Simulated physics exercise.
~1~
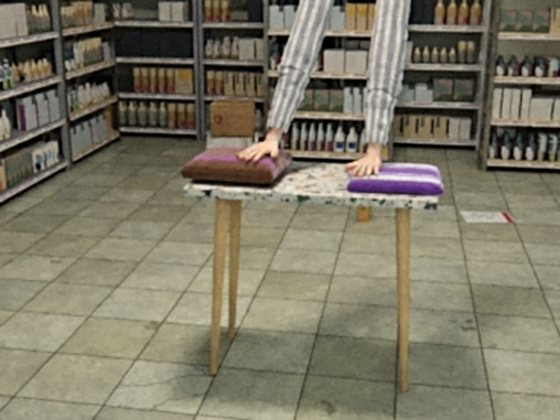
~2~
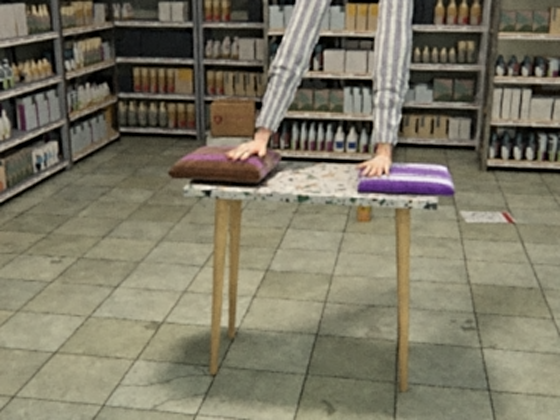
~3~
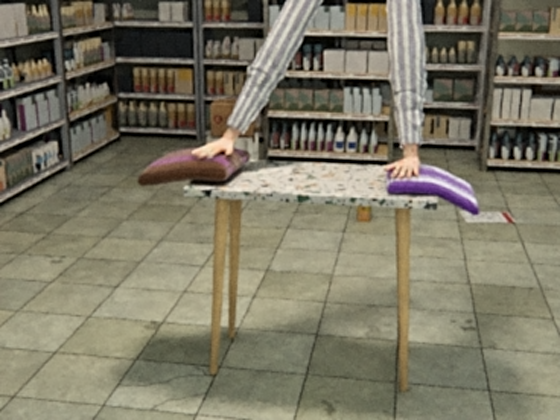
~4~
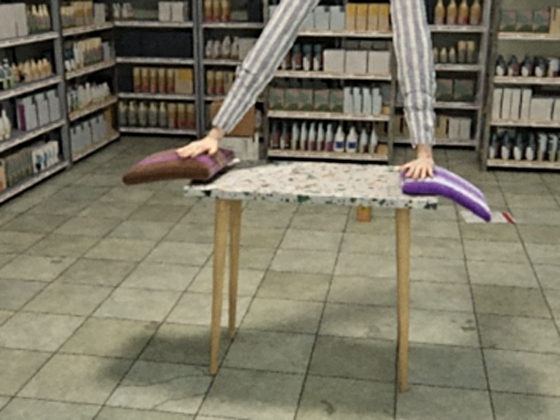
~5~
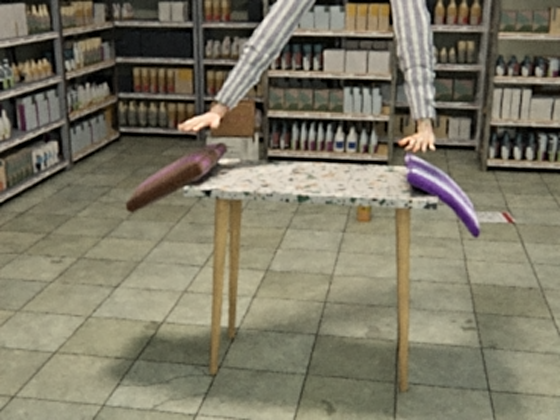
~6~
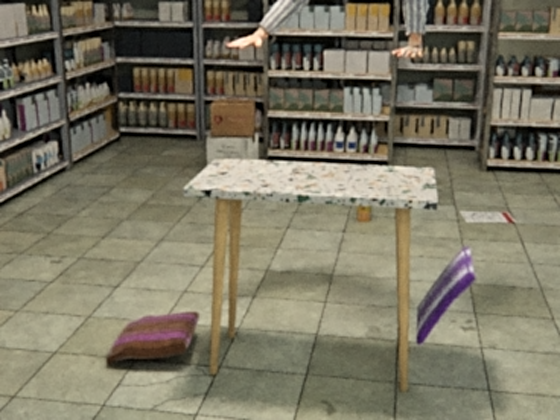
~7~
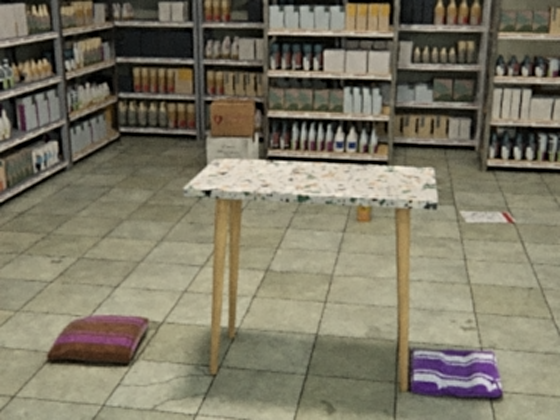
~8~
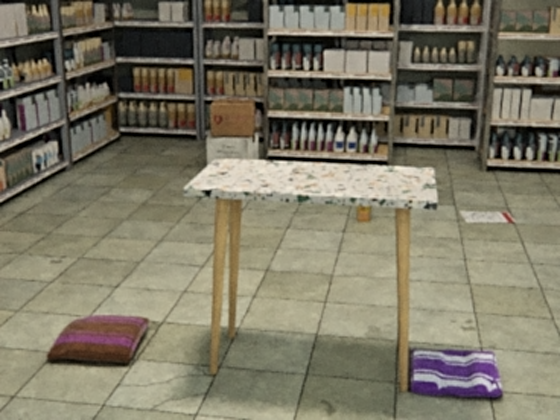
Brown cushion and purple seat pad sliding outward under two hands on a small table, drooping over opposite ends and falling to the floor.
